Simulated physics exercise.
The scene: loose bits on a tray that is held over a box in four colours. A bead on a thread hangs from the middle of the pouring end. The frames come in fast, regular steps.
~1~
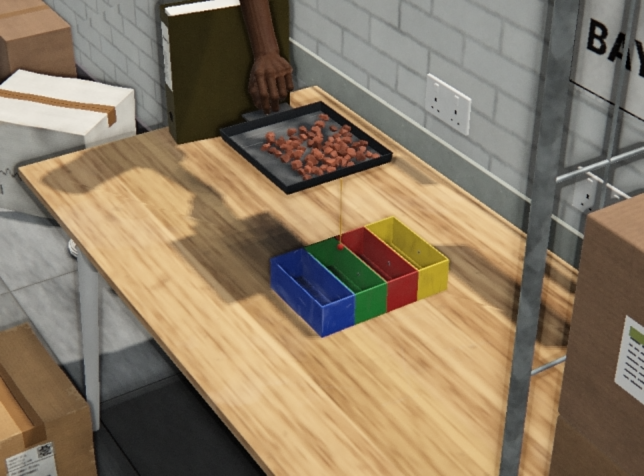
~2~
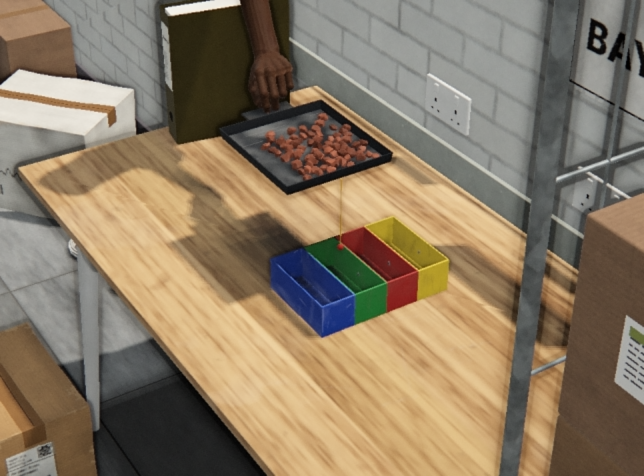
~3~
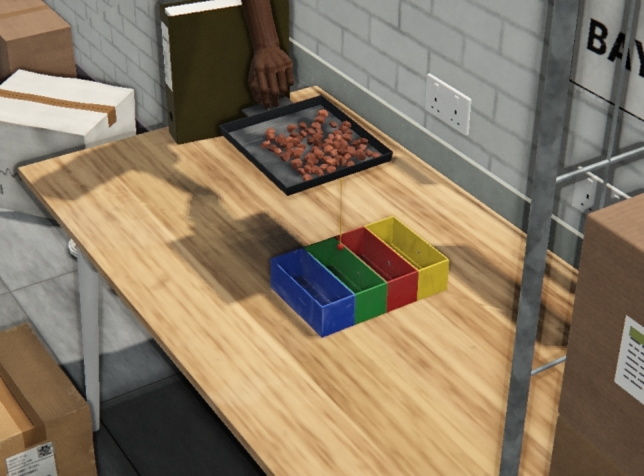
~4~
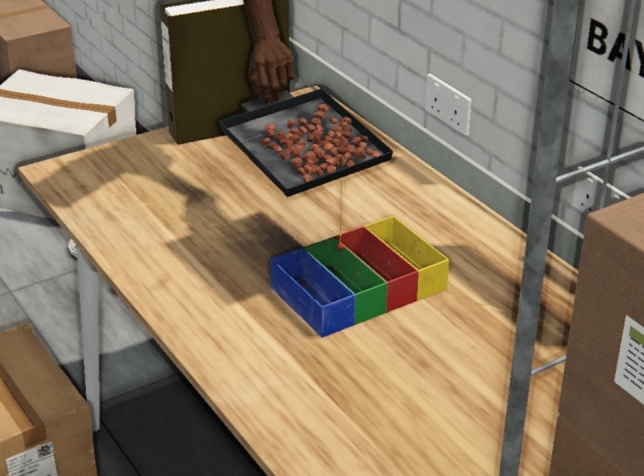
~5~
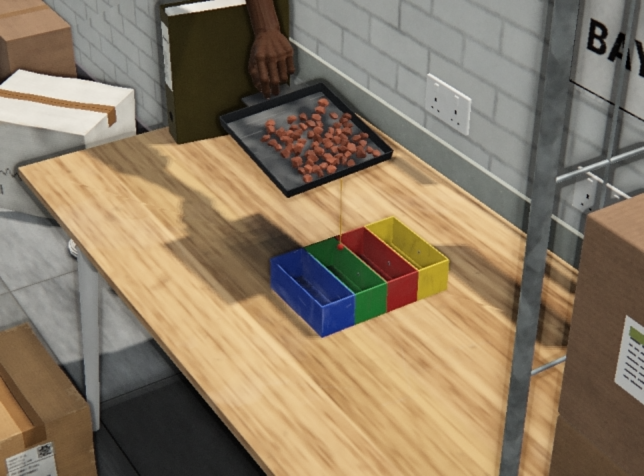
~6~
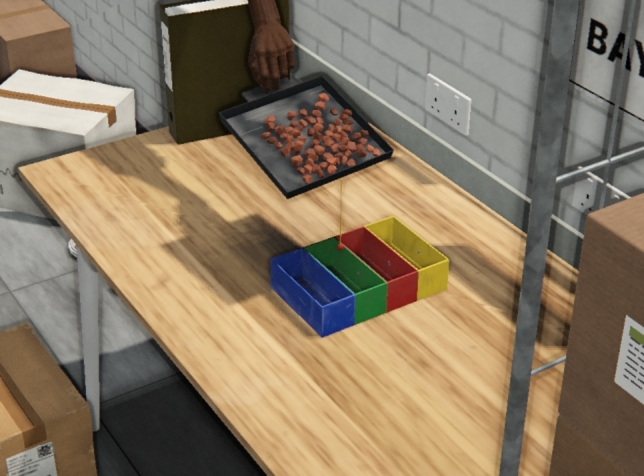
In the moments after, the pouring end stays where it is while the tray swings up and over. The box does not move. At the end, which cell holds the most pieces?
The blue cell gets the most.
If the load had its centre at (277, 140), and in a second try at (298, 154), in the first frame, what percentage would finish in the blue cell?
In turn 60 and 60 in a hundred.
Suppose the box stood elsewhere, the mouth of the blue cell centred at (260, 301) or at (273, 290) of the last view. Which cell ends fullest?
First the cell in red, then the cell in green.
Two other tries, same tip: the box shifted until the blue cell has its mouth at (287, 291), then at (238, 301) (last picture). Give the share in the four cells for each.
First some 100, then 100 per cent.
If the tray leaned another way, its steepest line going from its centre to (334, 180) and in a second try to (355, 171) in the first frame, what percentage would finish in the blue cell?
The first gives 30 %, the second 0 %.
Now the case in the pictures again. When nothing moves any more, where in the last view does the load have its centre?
At about (319, 303).
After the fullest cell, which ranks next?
Next in line is that green cell.
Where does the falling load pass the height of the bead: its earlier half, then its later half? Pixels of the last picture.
The first part at (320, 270); the rest at (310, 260).
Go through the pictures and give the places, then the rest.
The first frame shows corners of the pouring end near (287, 185) and (391, 152), level; middle of the load near (315, 152), bits of crushed brick; bead on its thread near (340, 247); blue cell near (338, 313); green cell near (371, 301); red cell near (402, 289); yellow cell near (433, 277).
The second frame shows corners of the pouring end near (287, 185) and (391, 152), level; middle of the load near (315, 151).
The third frame shows corners of the pouring end near (288, 186) and (391, 152), tipped barely, lowest at the left corner; middle of the load near (315, 150).
The fourth frame shows corners of the pouring end near (288, 188) and (391, 151), tipped a little, lowest at the left corner; middle of the load near (315, 148).
The fifth frame shows corners of the pouring end near (288, 189) and (391, 150), tipped a little, lowest at the left corner; middle of the load near (315, 145).
The sixth frame shows corners of the pouring end near (288, 191) and (392, 150), tipped a little, lowest at the left corner; middle of the load near (316, 143); blue cell near (338, 313); green cell near (371, 301); red cell near (402, 289); yellow cell near (433, 277).
Shortly afterwards, tray tipped steeply; the whole lot on the tray.
Next, tray tipped right over; near two thirds on the tray; a little in the blue cell; near a quarter falling or outside the box.
Some moments later, tray tipped past a quarter turn; near two thirds in the blue cell; near a quarter in the green cell; only a few in the red cell; a little falling or outside the box.
In the end, tray tipped past a quarter turn; near two thirds in the blue cell; near a quarter in the green cell; only a few in the red cell; none at all in the yellow cell; a little outside the box.
